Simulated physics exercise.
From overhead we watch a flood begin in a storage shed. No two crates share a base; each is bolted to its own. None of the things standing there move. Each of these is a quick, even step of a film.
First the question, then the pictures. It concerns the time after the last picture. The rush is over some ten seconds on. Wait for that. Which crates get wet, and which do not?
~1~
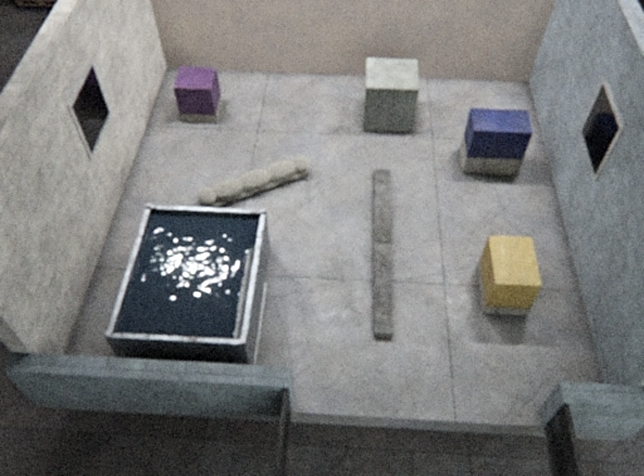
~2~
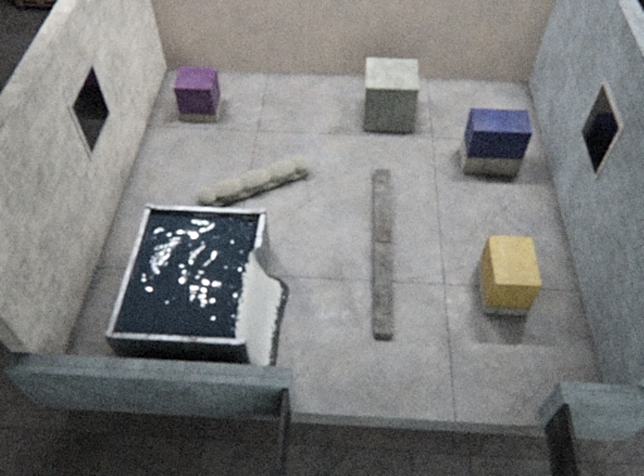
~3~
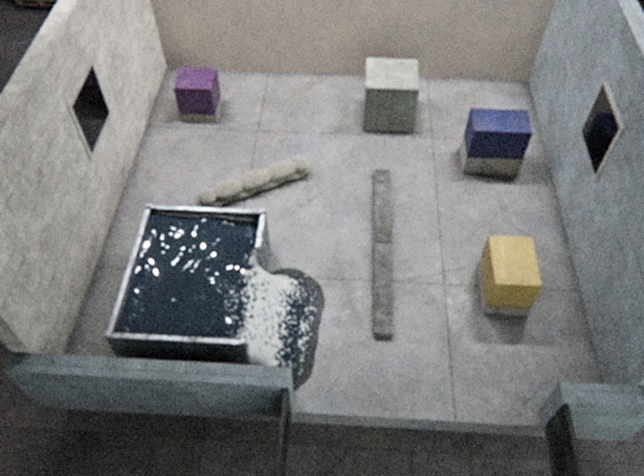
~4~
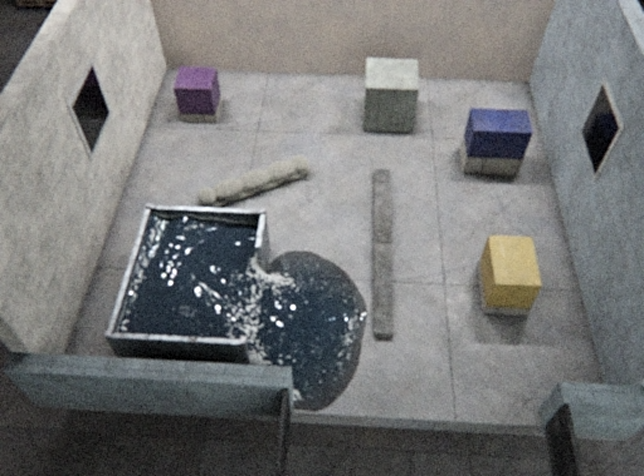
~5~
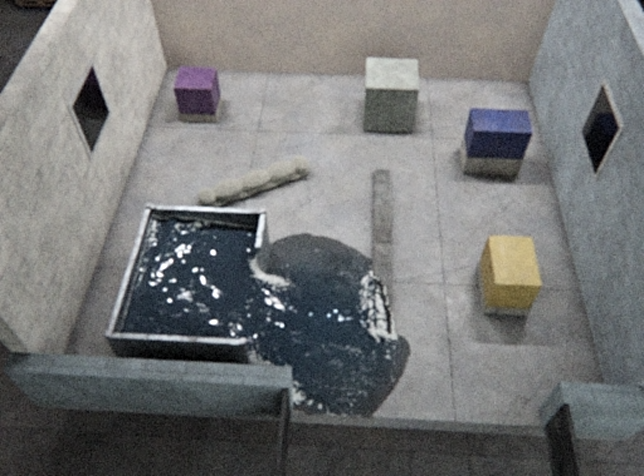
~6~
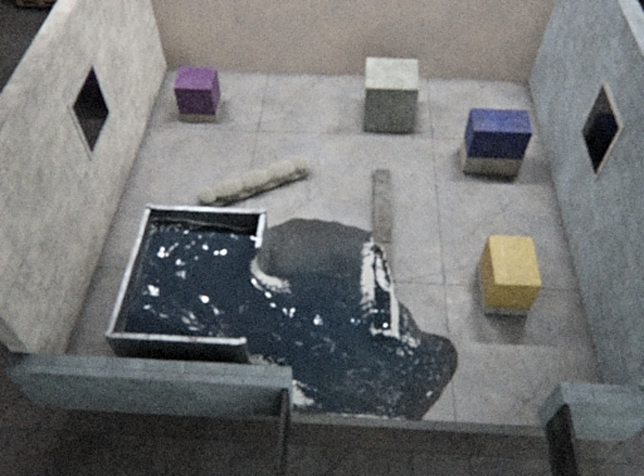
Crate by crate: The blue crate does not, the yellow crate does, the purple crate does not.
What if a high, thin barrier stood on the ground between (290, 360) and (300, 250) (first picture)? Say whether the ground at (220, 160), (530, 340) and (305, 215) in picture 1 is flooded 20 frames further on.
Outcome by spot, in order - unwatered, watered, watered.
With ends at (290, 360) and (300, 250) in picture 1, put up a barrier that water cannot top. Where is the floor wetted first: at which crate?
That would be the yellow-painted one.
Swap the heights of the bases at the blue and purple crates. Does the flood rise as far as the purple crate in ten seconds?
The purple one is not reached.
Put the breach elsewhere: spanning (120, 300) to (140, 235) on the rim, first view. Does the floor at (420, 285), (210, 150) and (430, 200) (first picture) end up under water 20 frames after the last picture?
Unwetted / soaked / unwetted.
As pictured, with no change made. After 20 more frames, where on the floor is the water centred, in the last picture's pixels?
Point: (372, 280).
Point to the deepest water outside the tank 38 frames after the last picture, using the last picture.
My finger goes to (510, 83).
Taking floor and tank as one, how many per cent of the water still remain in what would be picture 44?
That comes to around 66 in a hundred.
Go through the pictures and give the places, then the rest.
Still water in the open tank at (193, 272), in the first picture.
Water pours out at (253, 317) and has run to a hidden place, in the second picture.
The front is at (306, 280), out from the gap at (253, 317), in the third picture.
Water pours out at (253, 319) and has run to (360, 308), in the fourth picture.
Water pours out at (254, 319) and has run to (401, 354), in the fifth picture.
The front is at (449, 366), out from the gap at (253, 319), in the sixth picture.
A moment on, water covers 30 % of the floor; the blue crate not reached, the yellow crate water round its plinth, the purple crate not reached.
Next, water covers 40 % of the floor; the blue crate water round its plinth, the yellow crate water round its plinth, the purple crate not reached.
Then, water covers 50 % of the floor; the blue crate water round its plinth, the yellow crate water round its plinth, the purple crate not reached.
Later, water covers 65 % of the floor; the blue crate water round its plinth, the yellow crate water round its plinth, the purple crate not reached.
In the end, water covers 85 % of the floor; the blue crate stayed above the water, the yellow crate was topped, the purple crate stayed above the water.
